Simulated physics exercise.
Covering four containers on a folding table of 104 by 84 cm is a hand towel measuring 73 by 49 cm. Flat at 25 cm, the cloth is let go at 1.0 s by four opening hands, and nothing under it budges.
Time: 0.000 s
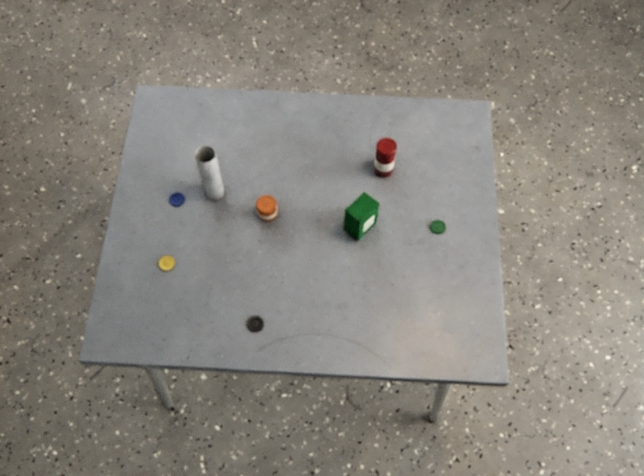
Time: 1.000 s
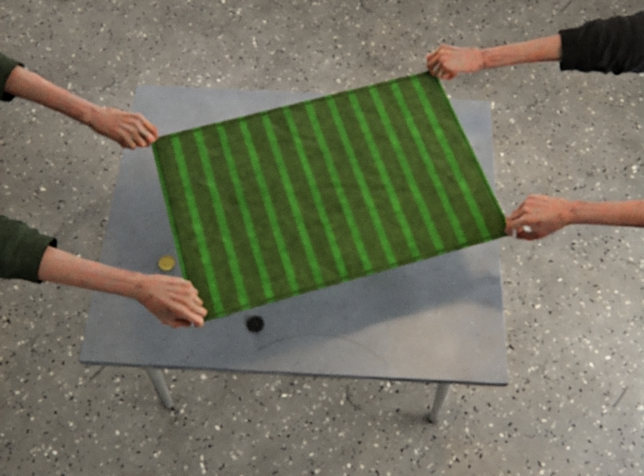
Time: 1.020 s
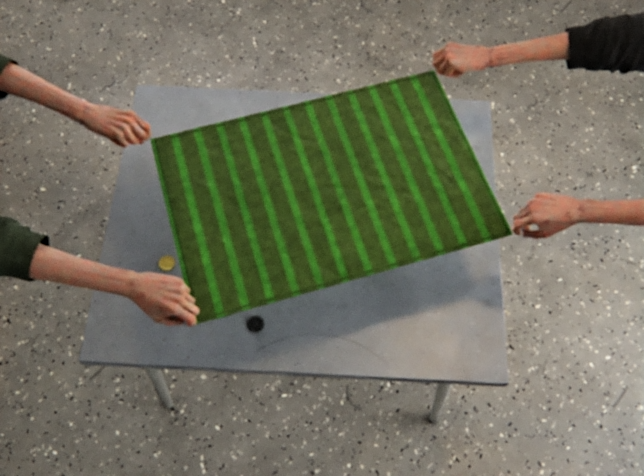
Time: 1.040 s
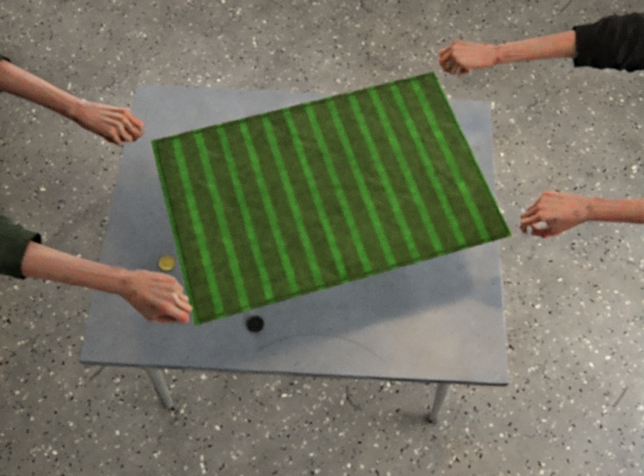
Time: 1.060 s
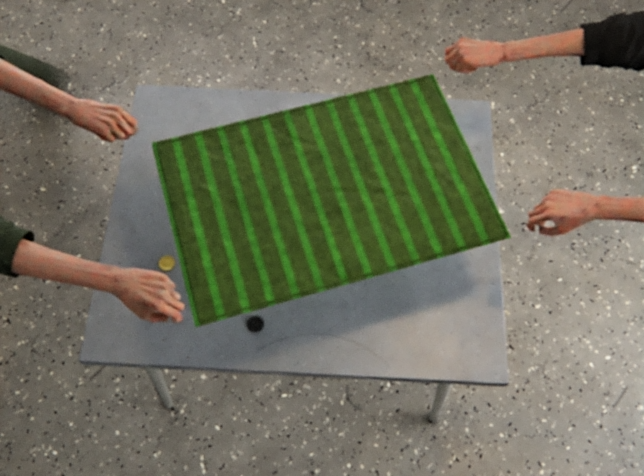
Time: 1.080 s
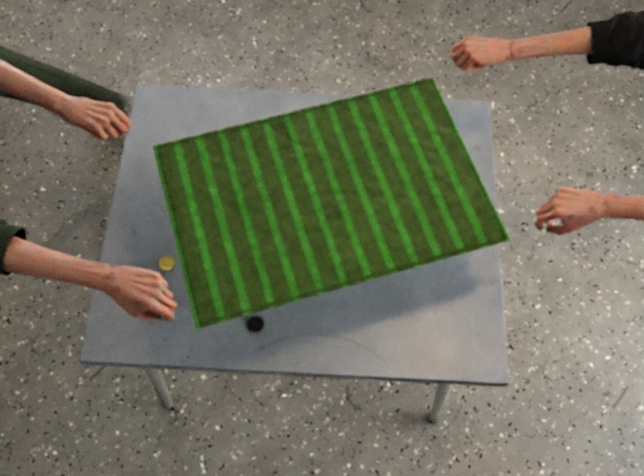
A green striped cloth hides four containers from view as four hands release it and draw back.
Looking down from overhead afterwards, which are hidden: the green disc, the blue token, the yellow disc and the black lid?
Green disc: Concealed; blue token: Visible; yellow disc: Visible; black lid: Concealed.
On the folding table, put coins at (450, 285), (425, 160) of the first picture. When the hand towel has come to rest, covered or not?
The first remains in the open; the second stays uncovered.
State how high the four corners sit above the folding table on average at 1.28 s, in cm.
6 cm.
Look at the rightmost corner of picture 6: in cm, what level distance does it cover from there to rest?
Roughly 6 centimetres.
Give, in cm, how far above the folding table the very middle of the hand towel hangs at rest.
Roughly 10 cm.
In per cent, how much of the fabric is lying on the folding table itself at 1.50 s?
I'd put it near 35 in a hundred.
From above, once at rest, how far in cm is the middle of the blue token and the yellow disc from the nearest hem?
The first sits about 8 cm from the nearest hem, the second about 7 cm.
By 1.3 s, 30 % of it is down, spanning 73 by 63 cm, above black lid, green disc.
By 1.5 s, 35 % of it is down, spanning 73 by 62 cm, above black lid, green disc.
By 1.7 s, 40 % of it is down, spanning 74 by 64 cm, above black lid, green disc.
By 1.9 s, 40 % of it is down, spanning 74 by 63 cm, above black lid, green disc.
By 2.7 s, 40 % of it is down, spanning 74 by 63 cm, above black lid, green disc.
